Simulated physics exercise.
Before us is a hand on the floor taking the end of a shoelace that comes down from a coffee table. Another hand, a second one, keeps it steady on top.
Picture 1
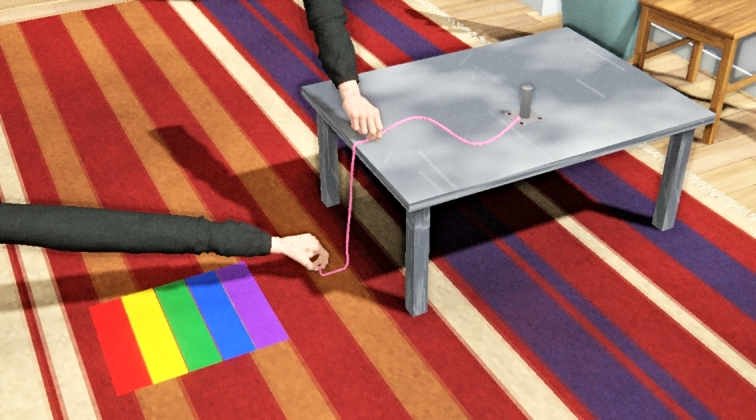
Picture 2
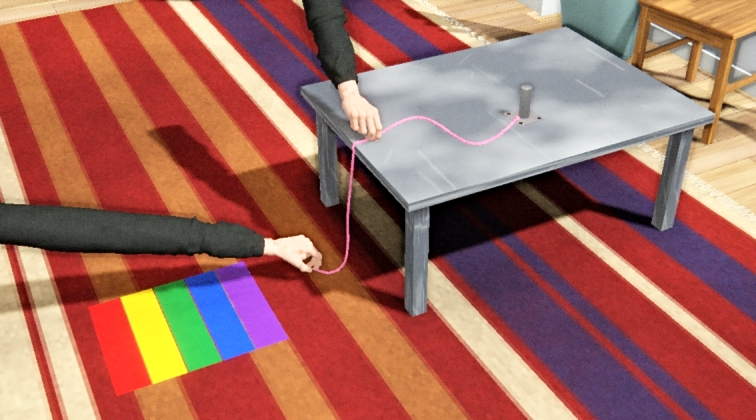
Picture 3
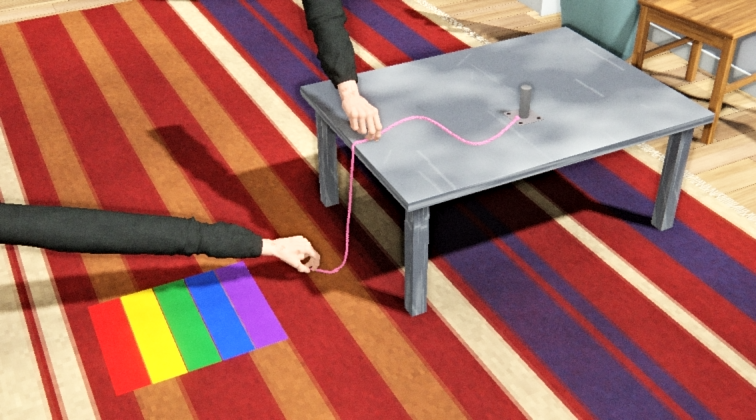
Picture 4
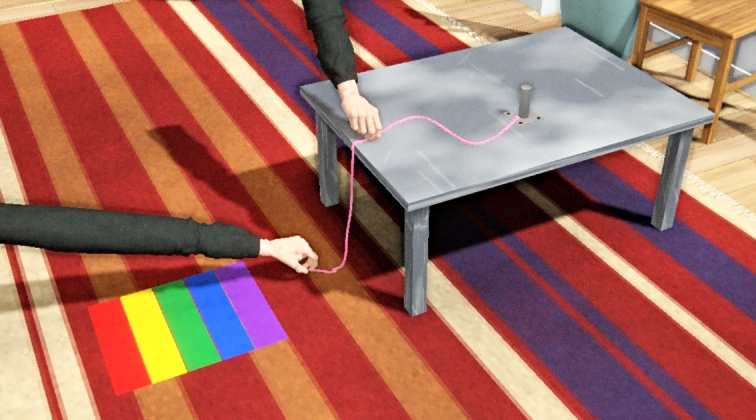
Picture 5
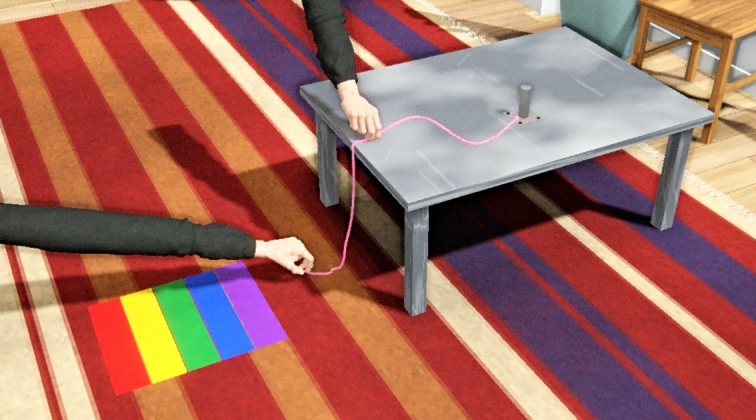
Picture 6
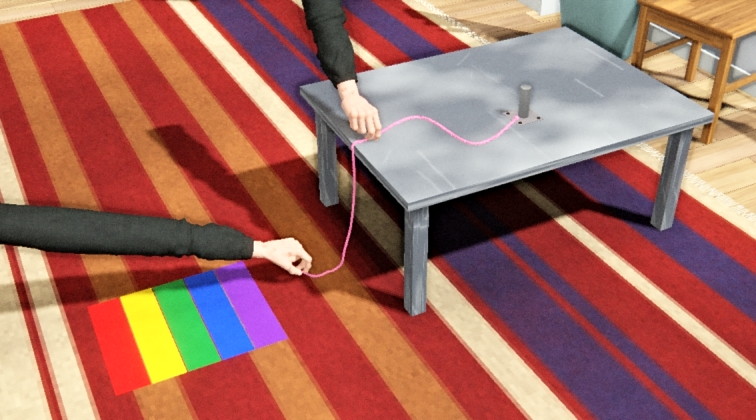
At first, a hand near the floor grips the end of a pink cord hanging from a gray coffee table, while another hand holds it against the tabletop. The lower hand then shifts slightly left, drawing the cord's end a little closer to the rainbow-striped sheet as the upper hand stays still.
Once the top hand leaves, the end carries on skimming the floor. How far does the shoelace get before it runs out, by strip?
As far as the yellow strip.
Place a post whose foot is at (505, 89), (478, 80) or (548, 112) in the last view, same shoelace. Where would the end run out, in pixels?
The first try gives about (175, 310), the second about (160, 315) and the third about (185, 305).
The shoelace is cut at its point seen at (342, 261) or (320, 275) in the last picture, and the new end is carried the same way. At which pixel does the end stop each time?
In order, around (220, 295) and (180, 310).
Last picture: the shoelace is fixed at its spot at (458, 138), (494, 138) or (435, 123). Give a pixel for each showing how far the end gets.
Those spots come out as (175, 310), (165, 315) and (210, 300).
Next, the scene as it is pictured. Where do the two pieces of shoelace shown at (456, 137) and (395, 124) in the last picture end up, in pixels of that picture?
End positions: About (431, 135) and about (352, 156).
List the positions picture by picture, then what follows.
End (320, 267); purple (265, 329); blue (232, 339); green (199, 350); yellow (164, 362); red (129, 373), in the first frame.
End (313, 269); shoelace through (503, 131) (454, 135) (405, 120) (357, 144) (349, 202) (347, 255), in the second frame.
End (311, 269), in the third frame.
End (309, 269); shoelace through (503, 131) (454, 135) (404, 120) (356, 144) (351, 201) (346, 254), in the fourth frame.
End (304, 271), in the fifth frame.
End (302, 271); shoelace through (502, 131) (453, 135) (404, 120) (356, 143) (353, 200) (344, 255), in the sixth frame.
A little later, end near (215, 298); over blue.
Next, end near (175, 310); over green.
When it is tight, end near (151, 318); over yellow. Over yellow.
